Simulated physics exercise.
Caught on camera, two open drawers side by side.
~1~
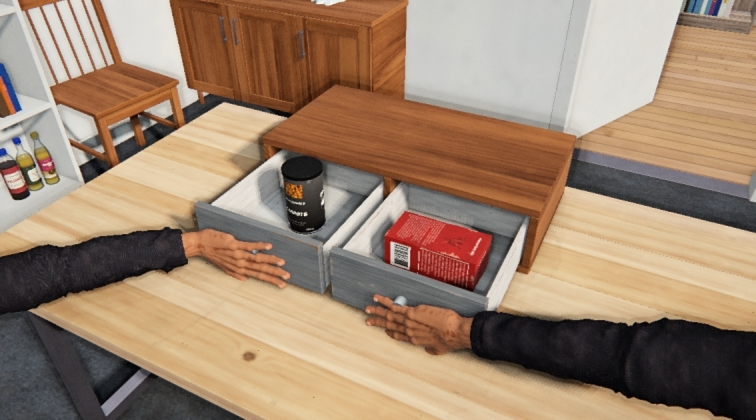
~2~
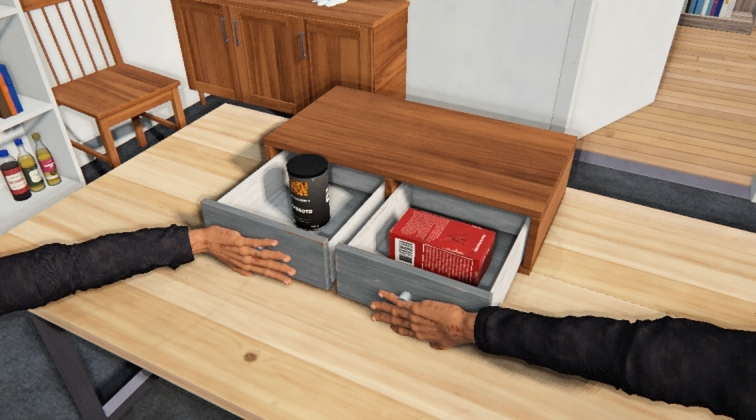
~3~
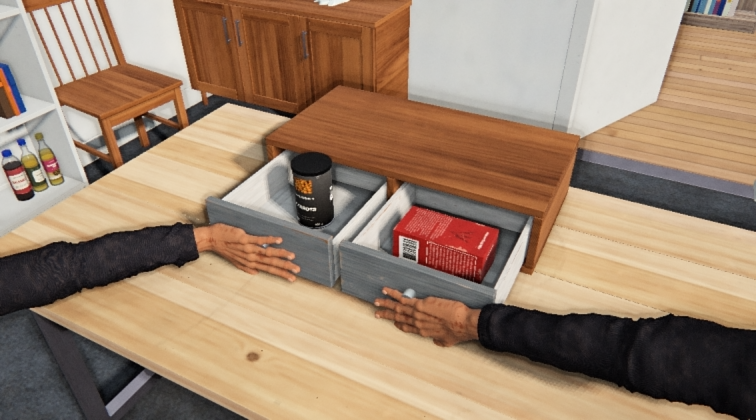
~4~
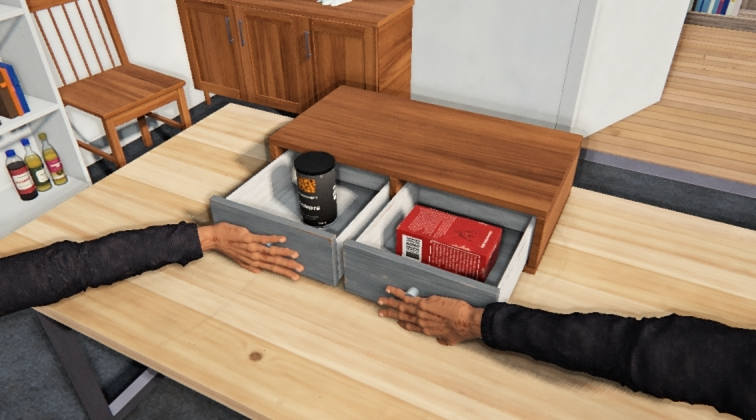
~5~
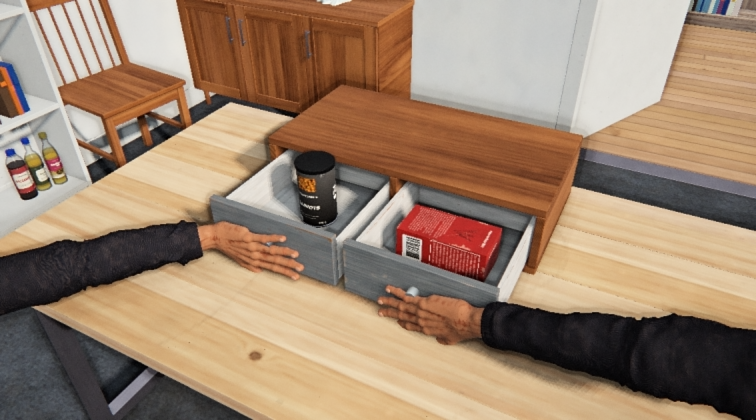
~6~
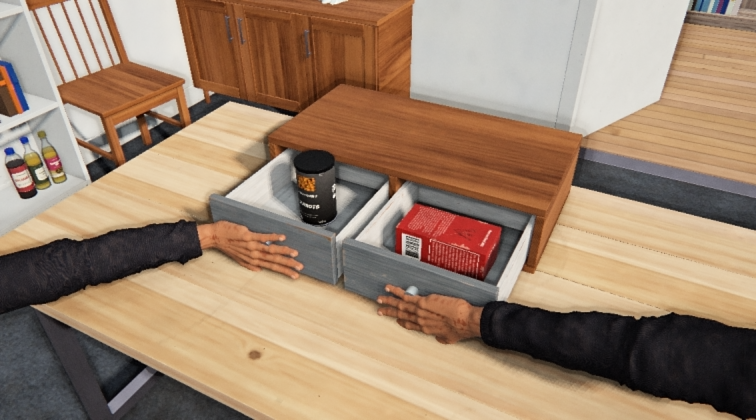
The camera, looking down from a first-person view over a pale wooden table in a room with a chair, cabinet and bottles at the left, drifts slightly. Two grey-fronted drawers stand open in a brown wooden chest, a black tin in the left and a red carton in the right. Two black-sleeved arms rest their hands by the drawer fronts, barely moving, while the tin turns slightly in place.
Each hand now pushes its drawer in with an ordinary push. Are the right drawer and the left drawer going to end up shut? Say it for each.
As it turns out, the right drawer shuts flush; the left drawer stays ajar.
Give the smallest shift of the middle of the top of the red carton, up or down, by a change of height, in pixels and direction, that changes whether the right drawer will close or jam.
Roughly 16 pixels up.
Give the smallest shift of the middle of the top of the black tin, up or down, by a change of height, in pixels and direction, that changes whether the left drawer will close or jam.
Roughly 12 pixels down.
Then, 0.40 s later than the last frame, right drawer starting in; left drawer starting in.
Then, 0.64 s later than the last frame, right drawer about half in; left drawer about half in.
When it is over, the right drawer goes all the way in; the left drawer will not close.
